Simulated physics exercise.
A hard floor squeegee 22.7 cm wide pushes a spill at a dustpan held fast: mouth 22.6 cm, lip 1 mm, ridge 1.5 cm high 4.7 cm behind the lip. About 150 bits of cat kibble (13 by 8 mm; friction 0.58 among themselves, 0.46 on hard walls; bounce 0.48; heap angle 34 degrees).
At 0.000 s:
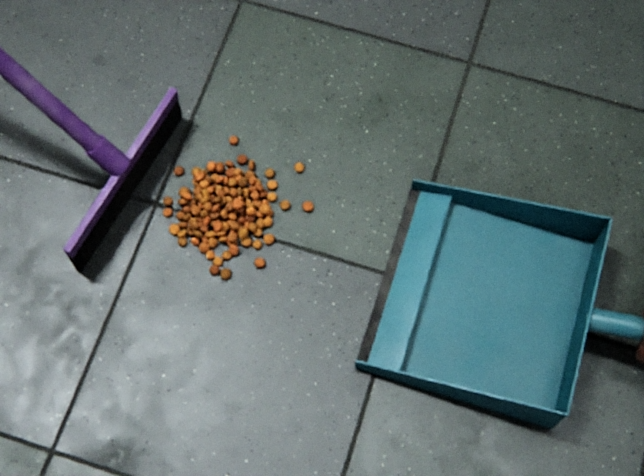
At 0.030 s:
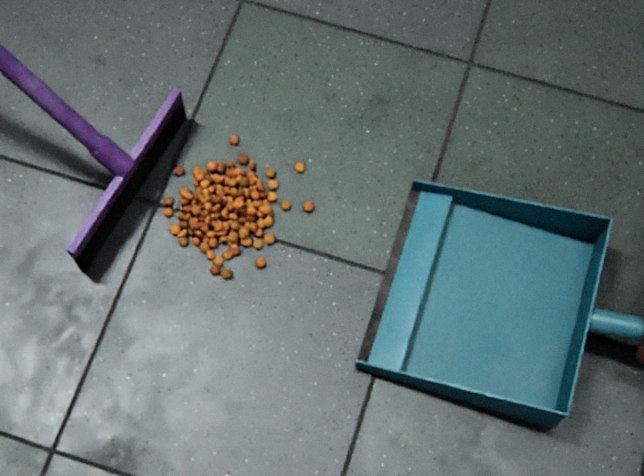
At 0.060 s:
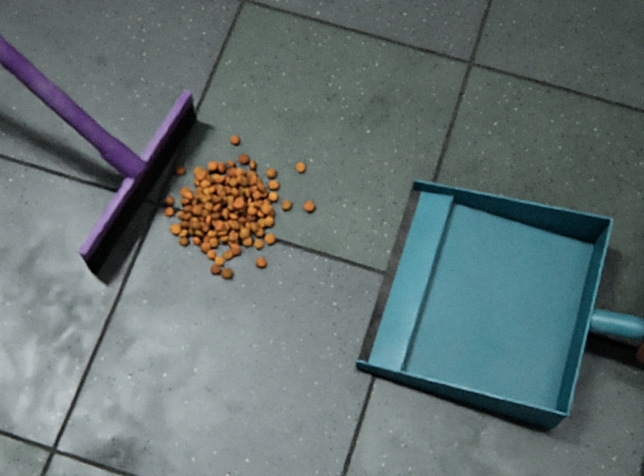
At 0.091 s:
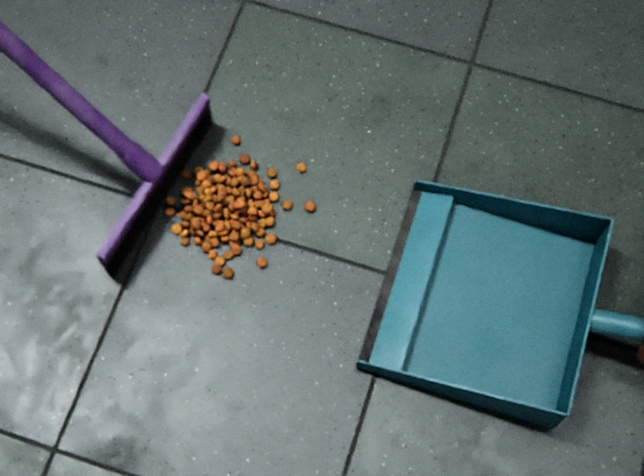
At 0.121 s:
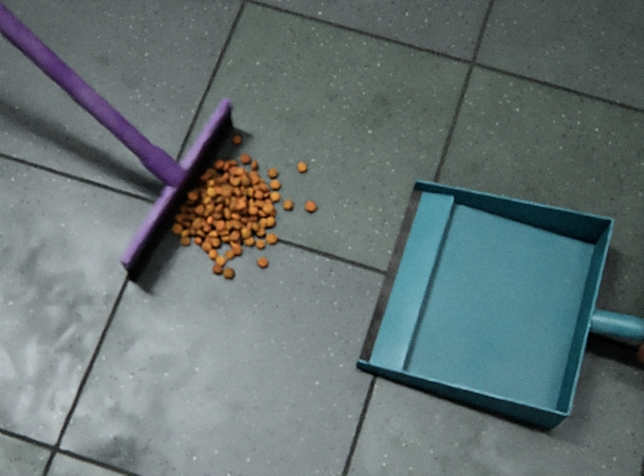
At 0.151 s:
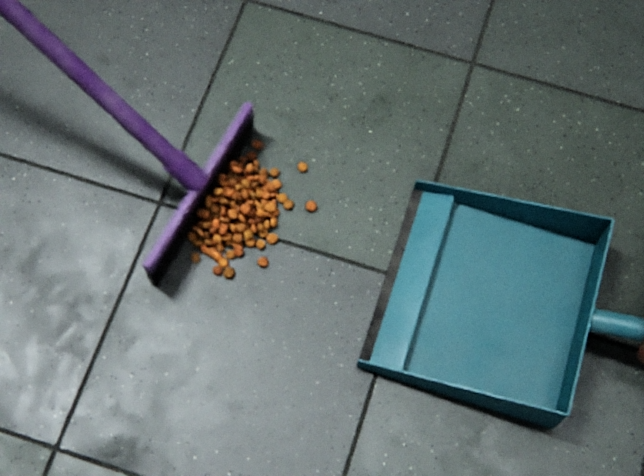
A purple squeegee moves right across gray floor tiles toward a loose pile of small orange-brown kibble, then meets its left edge and pushes those pieces into the rest, while a teal dustpan at right stays still.
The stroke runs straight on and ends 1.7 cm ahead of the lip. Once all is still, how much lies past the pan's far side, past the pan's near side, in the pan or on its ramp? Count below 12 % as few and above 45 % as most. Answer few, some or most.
Far side: Few, near side: Few, pan: Some.
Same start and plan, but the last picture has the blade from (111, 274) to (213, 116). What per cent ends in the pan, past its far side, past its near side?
Pan 35, far 0, near 5.
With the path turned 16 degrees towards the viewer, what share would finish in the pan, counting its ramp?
In that case some 40 per cent.
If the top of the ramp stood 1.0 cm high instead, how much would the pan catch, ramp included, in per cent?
Then about 40 per cent.
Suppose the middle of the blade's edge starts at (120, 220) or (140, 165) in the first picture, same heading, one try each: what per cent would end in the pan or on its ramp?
Some 40 and 30 per cent.
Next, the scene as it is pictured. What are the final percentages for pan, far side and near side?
Far side 5, near side 0, pan 35.
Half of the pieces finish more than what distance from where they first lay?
Roughly 20 cm.
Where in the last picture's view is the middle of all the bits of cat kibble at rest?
At about (388, 260).
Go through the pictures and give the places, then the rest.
The first picture shows blade from (70, 252) to (174, 96), moved 0.0 cm, 0 of the pieces shifted so far; middle of the pieces at (226, 212); pan at (495, 308).
The second picture shows blade from (74, 253) to (178, 97), moved 0.4 cm, 0 of the pieces shifted so far; middle of the pieces at (227, 212).
The third picture shows blade from (85, 254) to (188, 99), moved 1.5 cm, 0 of the pieces shifted so far; middle of the pieces at (228, 212).
The fourth picture shows blade from (104, 258) to (205, 102), moved 3.5 cm, 1 of the pieces shifted so far; middle of the pieces at (228, 212).
The fifth picture shows blade from (127, 263) to (227, 106), moved 6.0 cm, 25 of the pieces shifted so far; middle of the pieces at (229, 212).
The sixth picture shows blade from (150, 267) to (249, 110), moved 8.5 cm, 125 of the pieces shifted so far; middle of the pieces at (239, 209); pan at (497, 308). Its pace works out near 0.84 m/s, heading 5 degrees away from the viewer's side.
After 0.28 s, middle of the blade 12 cm from the lip; 0 % over the lip, far side 0 %, near side 0 %.
Then, at 0.36 s, middle of the blade 5 cm from the lip; 0 % over the lip, far side 5 %, near side 0 %.
After 0.58 s, middle of the blade 4 cm from the lip; 35 % over the lip, far side 5 %, near side 0 %.
In the end, at 1.1 s, far side 5 %, near side 0 %, pan 35 %, in front of the lip or behind the blade 60 %.
